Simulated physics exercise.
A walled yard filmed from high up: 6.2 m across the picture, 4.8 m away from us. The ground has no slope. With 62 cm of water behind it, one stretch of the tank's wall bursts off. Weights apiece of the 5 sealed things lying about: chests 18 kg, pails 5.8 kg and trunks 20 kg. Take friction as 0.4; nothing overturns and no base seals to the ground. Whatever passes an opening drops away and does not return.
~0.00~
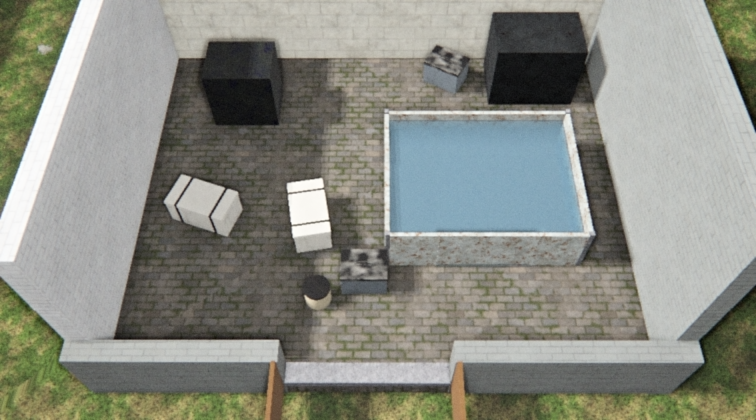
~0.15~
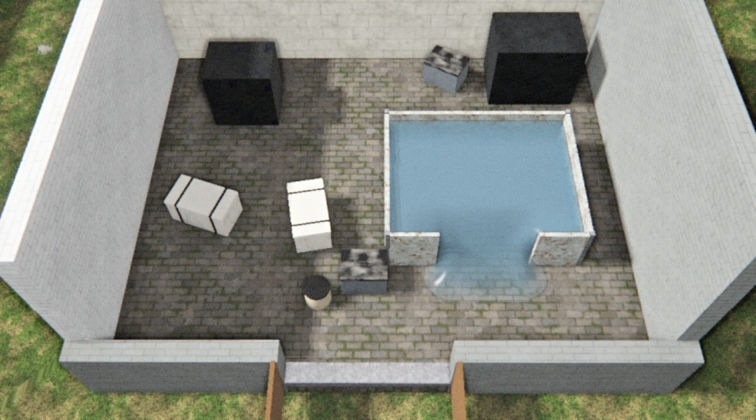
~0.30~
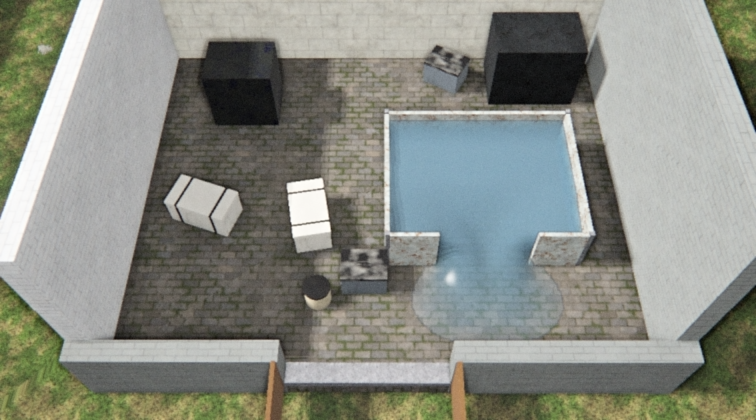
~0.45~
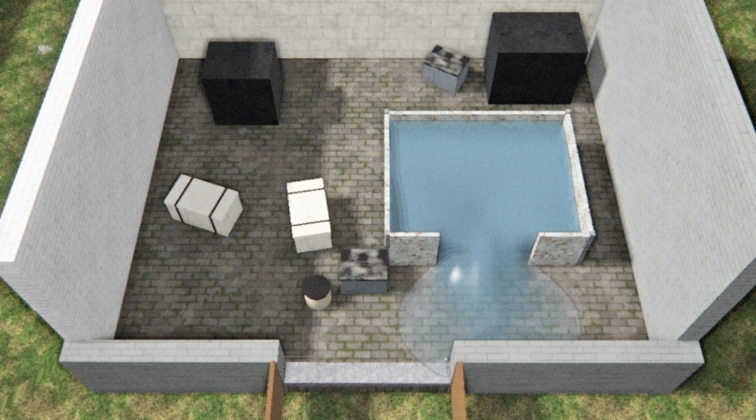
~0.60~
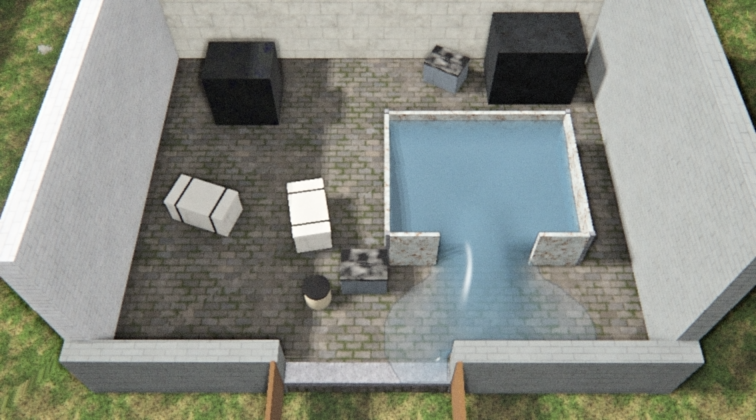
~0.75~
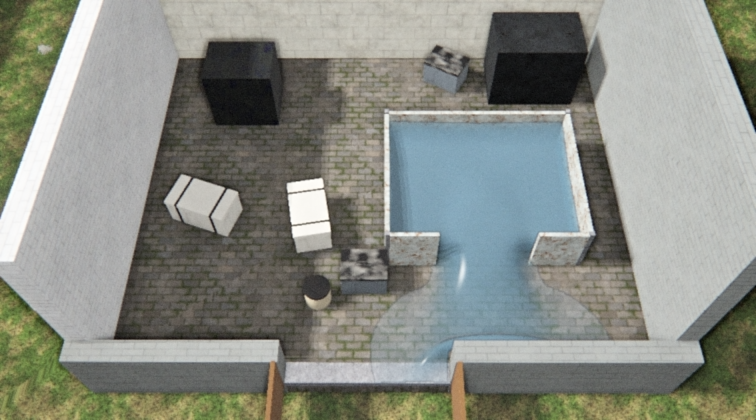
Water spreading from a gap in the front wall of a raised tank across a walled paved yard, boxes staying still.
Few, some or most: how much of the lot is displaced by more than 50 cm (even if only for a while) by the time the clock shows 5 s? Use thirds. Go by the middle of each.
That comes to not even a third.
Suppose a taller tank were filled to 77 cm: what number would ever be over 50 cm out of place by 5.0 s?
Then 1.
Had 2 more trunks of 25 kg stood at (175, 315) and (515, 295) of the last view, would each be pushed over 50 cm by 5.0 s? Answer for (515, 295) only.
Answer: Past it.
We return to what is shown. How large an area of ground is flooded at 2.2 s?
Roughly 11.5 m2.
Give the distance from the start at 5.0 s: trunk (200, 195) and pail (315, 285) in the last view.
In turn: 0 cm, 50 cm.
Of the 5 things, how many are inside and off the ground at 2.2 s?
I count 0.
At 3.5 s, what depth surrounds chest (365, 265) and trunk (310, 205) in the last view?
Roughly 2 and 1 cm.
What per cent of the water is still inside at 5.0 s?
Some 80 per cent remains.
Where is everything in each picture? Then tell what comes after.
The first picture shows a chest at (447, 60) rests on the ground; a chest at (364, 264) rests on the ground; 4.0 m2 under water; 0 of 5 have shifted.
The second picture shows a chest at (447, 60) rests on the ground; a chest at (364, 264) rests on the ground; 4.7 m2 under water; 0 of 5 have shifted.
The third picture shows a chest at (447, 60) rests on the ground; a chest at (364, 264) rests on the ground; water covers 5.5 m2; 0 of 5 have shifted.
The fourth picture shows a chest at (447, 60), on the bottom; a chest at (364, 264), on the bottom; 6.3 m2 under water; 0 of 5 have shifted.
The fifth picture shows a chest at (447, 60) rests on the ground; a chest at (364, 264), on the bottom; water covers 6.6 m2; 0 of 5 have shifted.
The sixth picture shows a chest at (447, 60) rests on the ground; a chest at (364, 264), on the bottom; 6.8 m2 under water; 0 of 5 have shifted.
After 1.1 s 0 of 5 are over 50 cm from their spots; 0 afloat.
After 2.2 s 0 of 5 are over 50 cm from their spots; 0 afloat.
After 3.5 s 1 of 5 are over 50 cm from their spots; 0 afloat.
After 5.0 s 1 of 5 are over 50 cm from their spots, and 1 have been at some point; 0 afloat.
